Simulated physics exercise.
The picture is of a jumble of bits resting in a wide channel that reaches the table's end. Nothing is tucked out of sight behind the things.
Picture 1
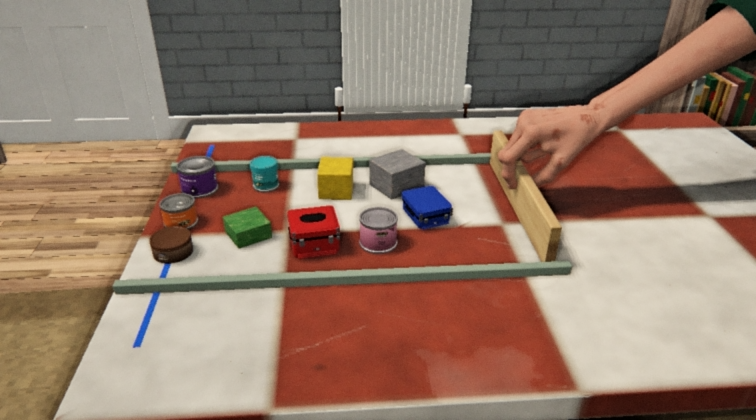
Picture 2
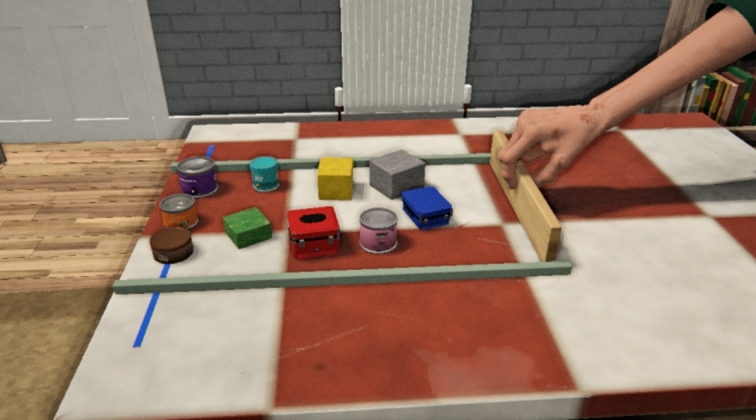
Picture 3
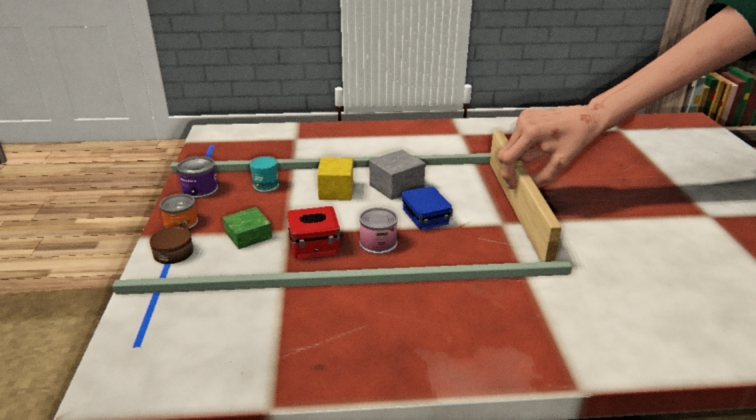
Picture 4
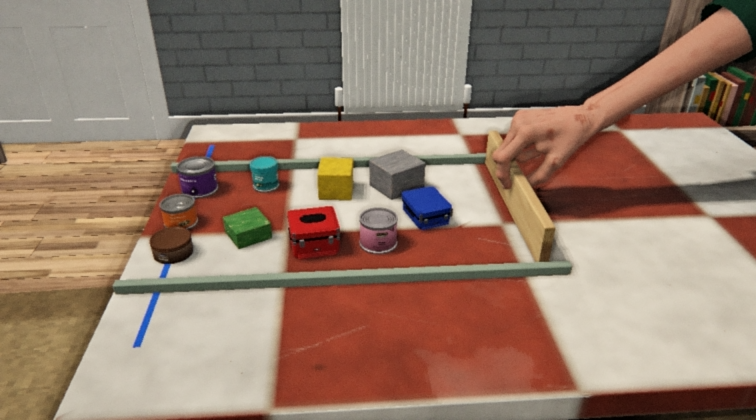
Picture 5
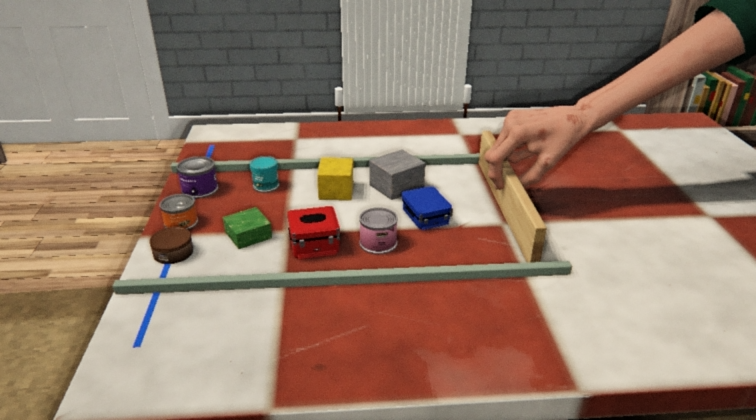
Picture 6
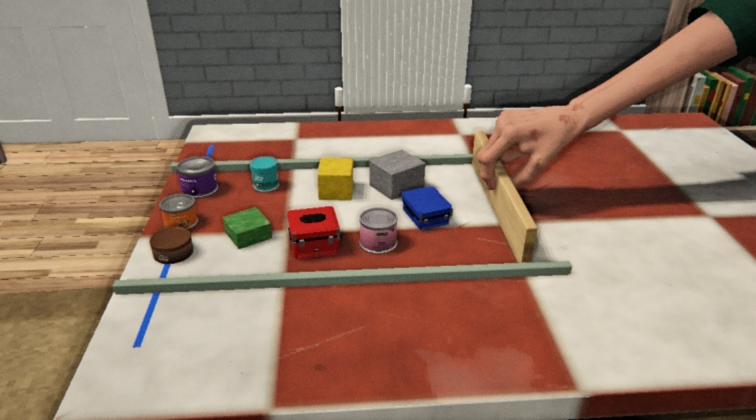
A hand held a wooden board upright at the right end of a channel on a checked table, then slid it slightly left, while the colourful tins, blocks and cases stayed still.
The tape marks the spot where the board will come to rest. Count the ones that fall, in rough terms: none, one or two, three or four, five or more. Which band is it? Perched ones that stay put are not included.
From what happens, the ones that come off the end make five or more in total.
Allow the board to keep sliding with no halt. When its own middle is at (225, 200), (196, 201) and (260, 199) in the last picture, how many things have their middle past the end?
Respectively 4, 7 and 1.
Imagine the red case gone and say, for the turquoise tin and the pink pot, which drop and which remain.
The turquoise tin goes over; the pink pot holds on.
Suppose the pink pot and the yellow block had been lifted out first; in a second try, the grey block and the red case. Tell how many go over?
You'd see 5 fallen, and 5 in the other try.
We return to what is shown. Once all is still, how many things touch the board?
Result: 3 in all.
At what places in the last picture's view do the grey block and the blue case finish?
Same order as the question: First (173, 175), second (163, 216).
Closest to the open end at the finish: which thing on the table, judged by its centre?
The answer is the grey block.
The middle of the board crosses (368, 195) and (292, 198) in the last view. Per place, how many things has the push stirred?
At the first spot the count is 5, and at the second it is 9.
Soon after, none off yet; orange pot at rest near (179, 213); brown tub at rest near (172, 245); purple tin at rest near (198, 177).
In the end, the number that fall off is five or more; gone, yellow block, red case, turquoise tin, green block, purple tin, brown tub and orange pot.
